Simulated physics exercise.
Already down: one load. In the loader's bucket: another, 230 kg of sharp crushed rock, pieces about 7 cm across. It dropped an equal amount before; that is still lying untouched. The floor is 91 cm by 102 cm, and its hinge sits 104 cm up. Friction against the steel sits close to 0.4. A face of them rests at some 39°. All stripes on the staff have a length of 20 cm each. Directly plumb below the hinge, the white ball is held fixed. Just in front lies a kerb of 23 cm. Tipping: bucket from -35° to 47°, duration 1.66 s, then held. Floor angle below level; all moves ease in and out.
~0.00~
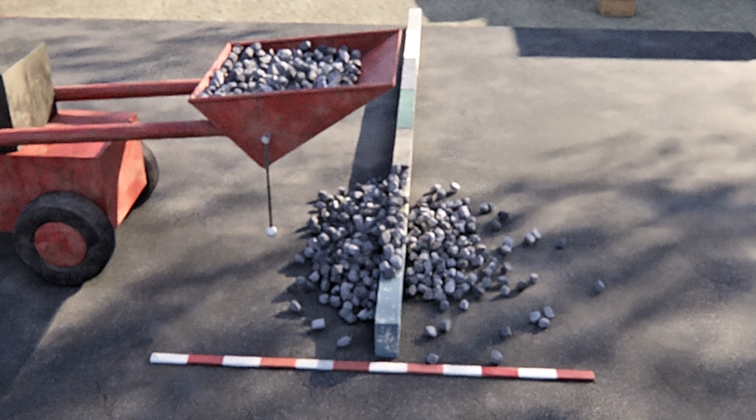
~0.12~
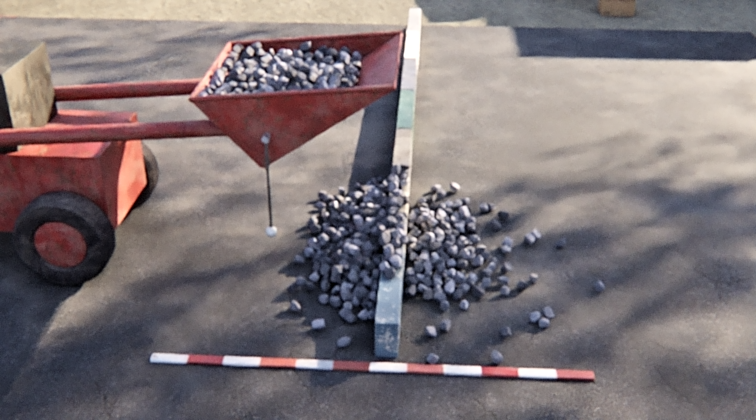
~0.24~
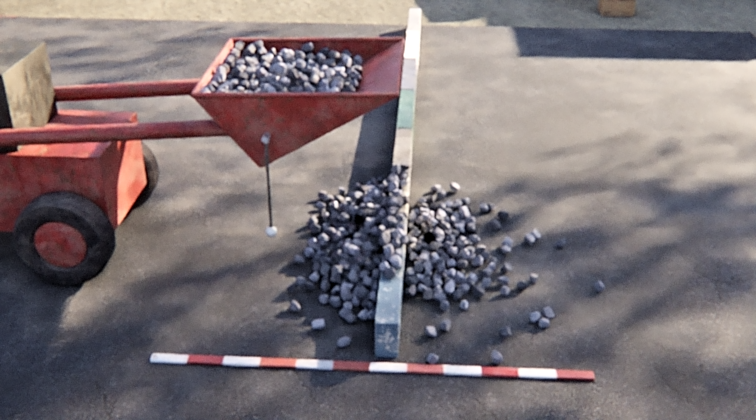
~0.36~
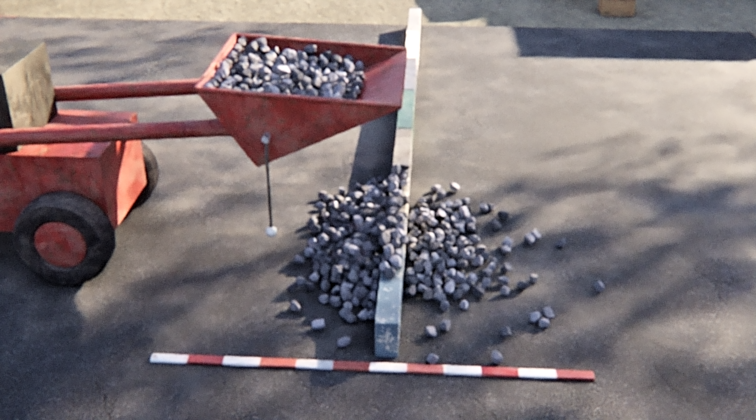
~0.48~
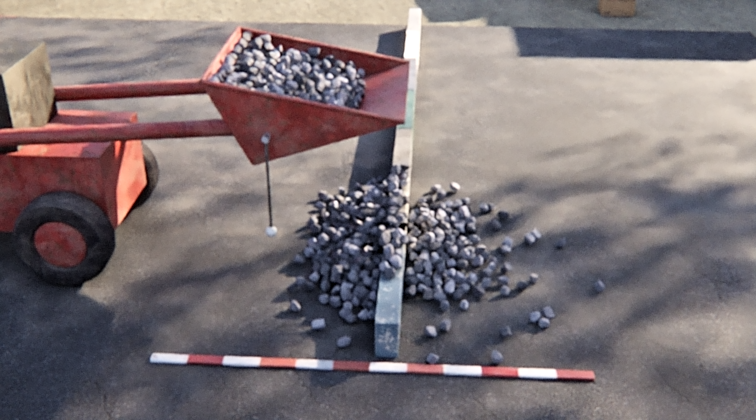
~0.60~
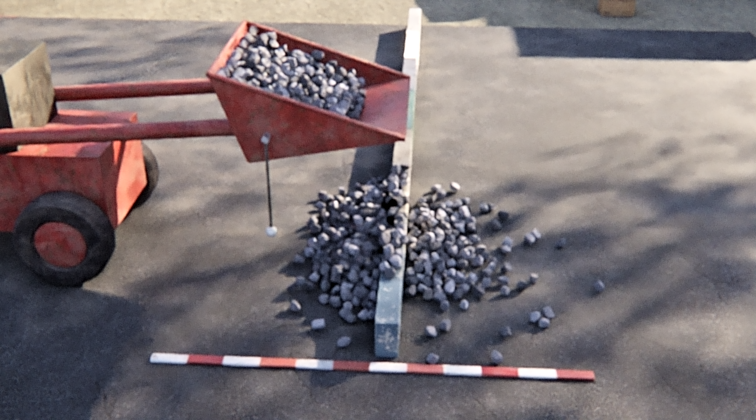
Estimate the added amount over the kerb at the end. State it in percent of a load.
Roughly 29 per cent of a load.
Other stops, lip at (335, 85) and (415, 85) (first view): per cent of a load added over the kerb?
I'd expect near 0 per cent first and near 60 per cent next.
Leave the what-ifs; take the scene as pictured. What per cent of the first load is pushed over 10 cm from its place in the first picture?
About 5 per cent.
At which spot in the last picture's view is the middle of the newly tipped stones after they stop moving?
Their middle is at about (378, 227).
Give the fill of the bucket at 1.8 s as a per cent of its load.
Close to 50 per cent of the load.
After 1.2 s the floor is at 34°; in per cent of one load, 100 in the bucket, 71 on this side of the kerb, 29 over the kerb; the foremost stones are at (548, 278).
After 1.8 s the floor is at 47°; in per cent of one load, 49 in the bucket, 116 on this side of the kerb, 34 over the kerb; the foremost stones are at (548, 278).
After 2.1 s the floor is at 47°; in per cent of one load, 25 in the bucket, 124 on this side of the kerb, 51 over the kerb; the foremost stones are at (548, 266).
After 4.6 s the floor is at 47°; in per cent of one load, 20 in the bucket, 122 on this side of the kerb, 58 over the kerb; the foremost stones are at (550, 251). Net gain over the kerb, 29.
